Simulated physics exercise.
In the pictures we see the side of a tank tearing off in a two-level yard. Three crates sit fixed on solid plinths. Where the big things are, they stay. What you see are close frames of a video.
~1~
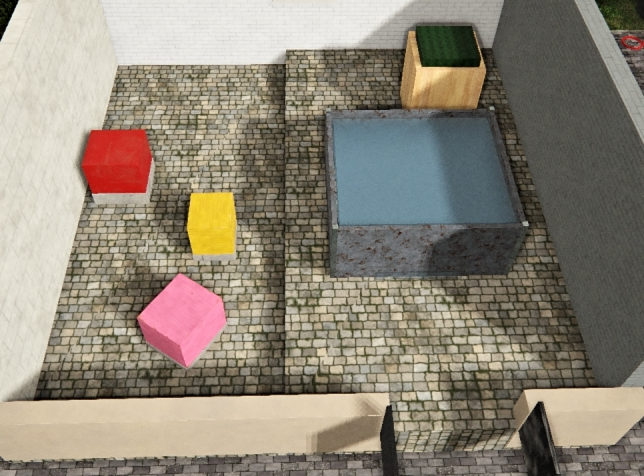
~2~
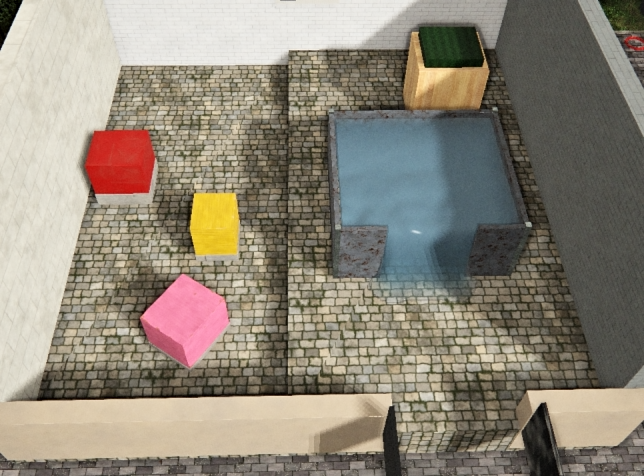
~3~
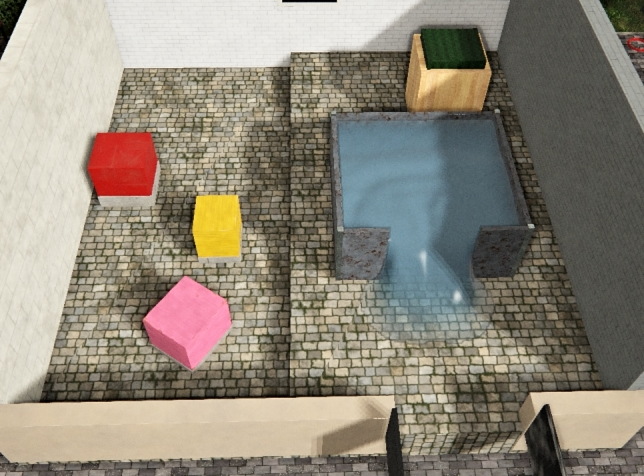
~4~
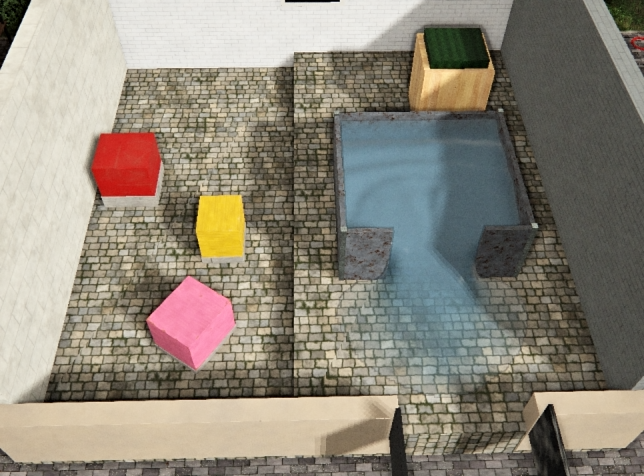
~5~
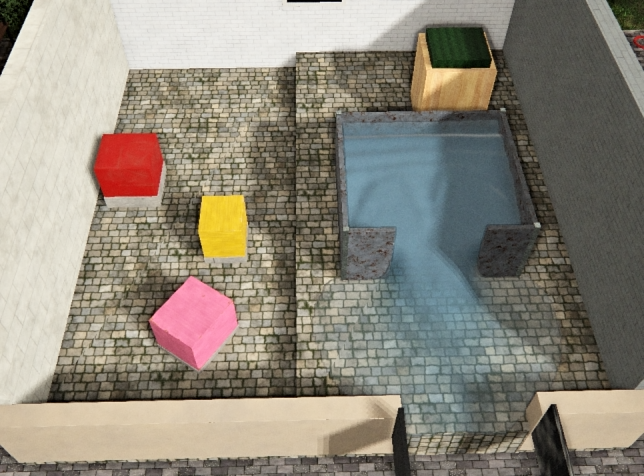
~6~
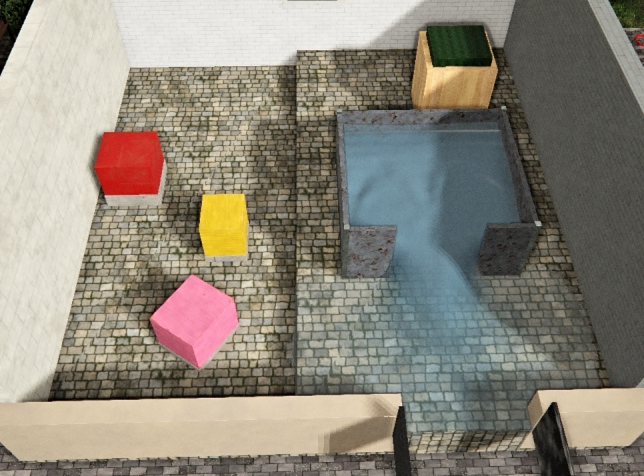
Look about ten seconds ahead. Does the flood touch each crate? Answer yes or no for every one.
Red crate: No; pink crate: Yes; yellow crate: No.
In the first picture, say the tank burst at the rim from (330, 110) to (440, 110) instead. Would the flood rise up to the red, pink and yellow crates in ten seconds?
Result: Red crate is swamped; pink crate is swamped; yellow crate is swamped.
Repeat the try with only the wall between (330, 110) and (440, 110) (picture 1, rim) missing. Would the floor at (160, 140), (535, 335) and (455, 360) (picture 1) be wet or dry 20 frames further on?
In sequence: Inundated, inundated, untouched.
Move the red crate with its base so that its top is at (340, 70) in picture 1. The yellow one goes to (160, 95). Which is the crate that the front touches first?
The one in pink is first.
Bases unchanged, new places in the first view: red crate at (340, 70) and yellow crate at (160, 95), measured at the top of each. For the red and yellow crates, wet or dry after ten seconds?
So the red crate stays high and dry and the yellow crate stays high and dry.
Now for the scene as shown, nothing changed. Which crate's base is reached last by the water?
It's the yellow one.
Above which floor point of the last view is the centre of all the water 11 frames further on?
Near (409, 262).
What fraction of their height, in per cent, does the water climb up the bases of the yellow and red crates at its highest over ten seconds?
I'd put it at some 70 % for one and some 60 % for the other, in that order.
A moment on, water covers 20 % of the floor; the red crate not reached, the pink crate water round its plinth, the yellow crate not reached.
Next, water covers 25 % of the floor; the red crate not reached, the pink crate water round its plinth, the yellow crate not reached.
Then, water covers 40 % of the floor; the red crate water round its plinth, the pink crate water round its plinth, the yellow crate not reached.
Later, water covers 65 % of the floor; the red crate water round its plinth, the pink crate water round its plinth, the yellow crate water round its plinth.
In the end, water covers 85 % of the floor; the red crate stayed above the water, the pink crate was topped, the yellow crate stayed above the water.
